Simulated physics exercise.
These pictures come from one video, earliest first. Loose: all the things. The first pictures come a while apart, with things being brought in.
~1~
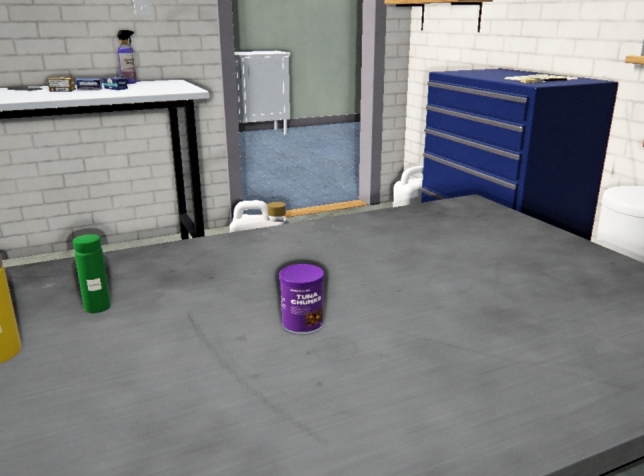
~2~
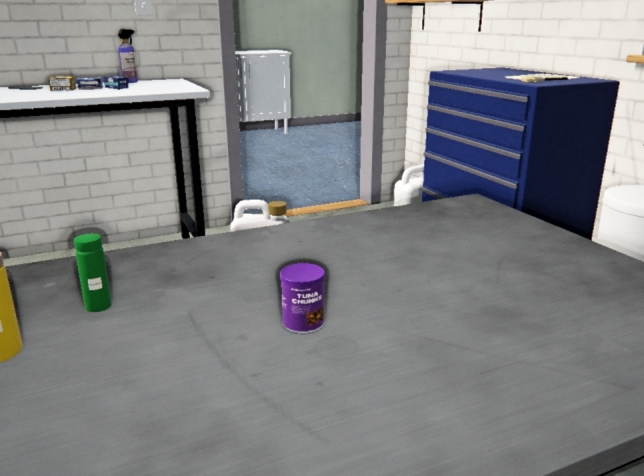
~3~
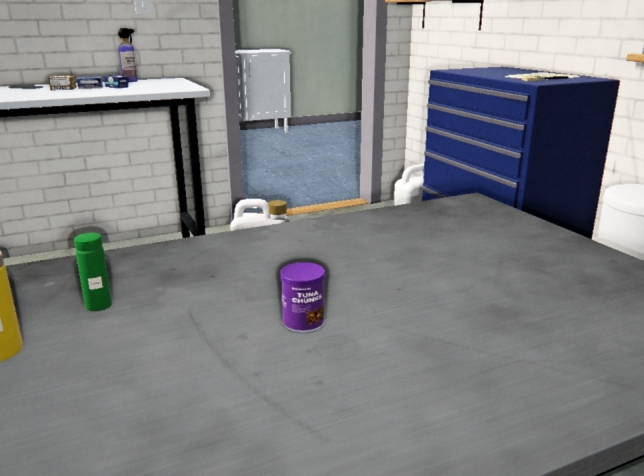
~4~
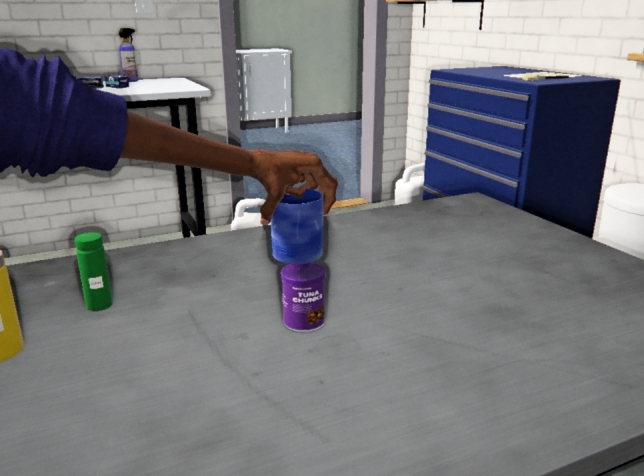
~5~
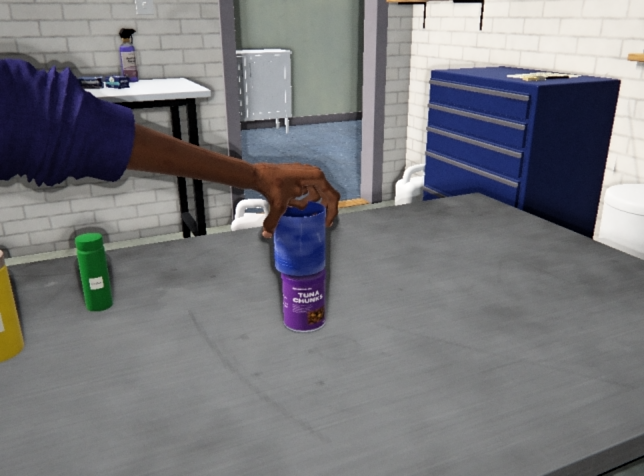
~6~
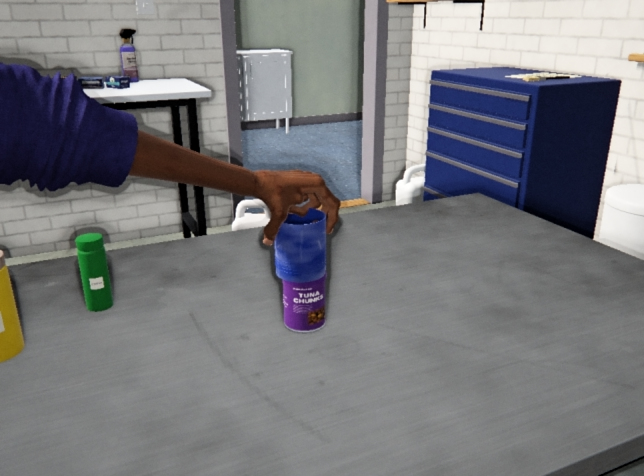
Blue cup held in a hand coming down onto a purple tin on a grey table, with a green shaker standing left.
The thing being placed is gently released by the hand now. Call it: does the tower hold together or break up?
It holds together.
Then, 0.20 s after the last picture, nothing has stirred.
Then, 0.50 s after the last picture, blue cup resting near (300, 245).
At rest, all 4 in place. Seen from the same camera at the end, blue cup near (300, 245). The pile keeps its balance.
